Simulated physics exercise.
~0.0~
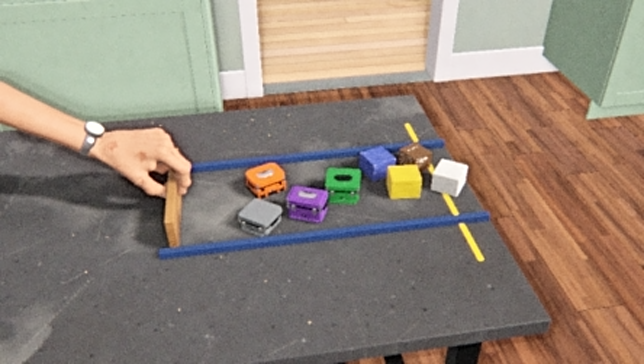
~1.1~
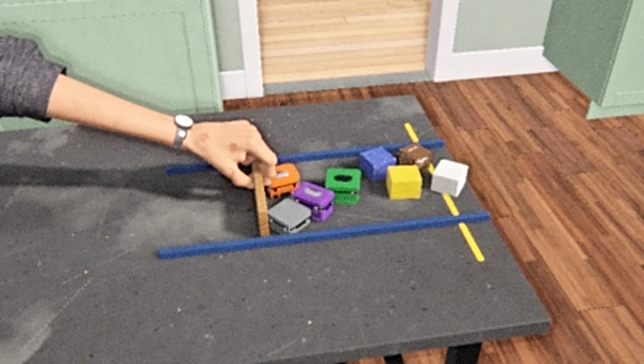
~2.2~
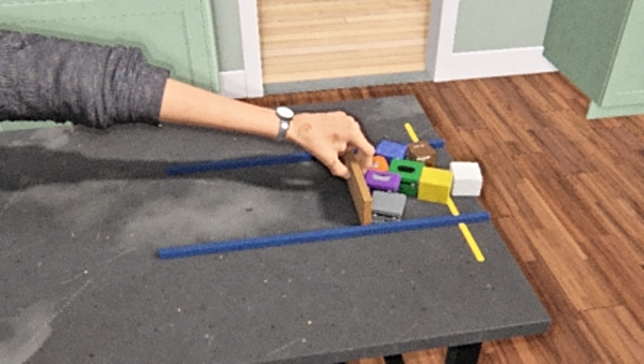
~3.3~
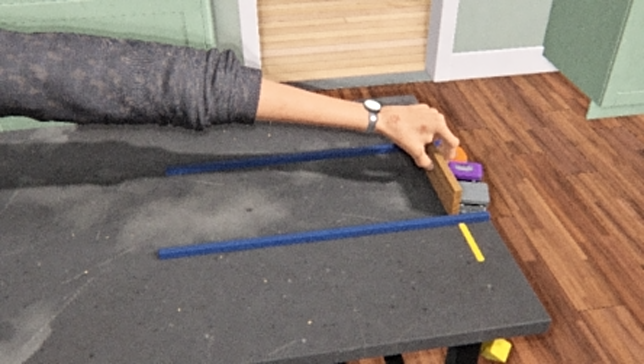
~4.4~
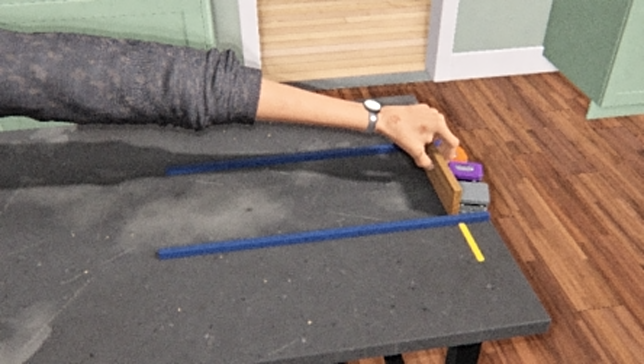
At the start, a hand holds an upright wooden board between two blue rails on a dark tabletop, with small colourful cases and blocks scattered ahead of it toward a yellow strip. The hand pushes the board right, reaching the orange, purple and gray cases while the blocks beyond stay still. It keeps going, bunching everything together and shoving the white and yellow blocks rightward. The board then reaches the yellow strip near the table's end, and the yellow block is seen tumbling below the edge. Finally the board rests there, with the orange, purple and gray cases still beside it, while the green case and the yellow, white and brown pieces are gone from the tabletop.
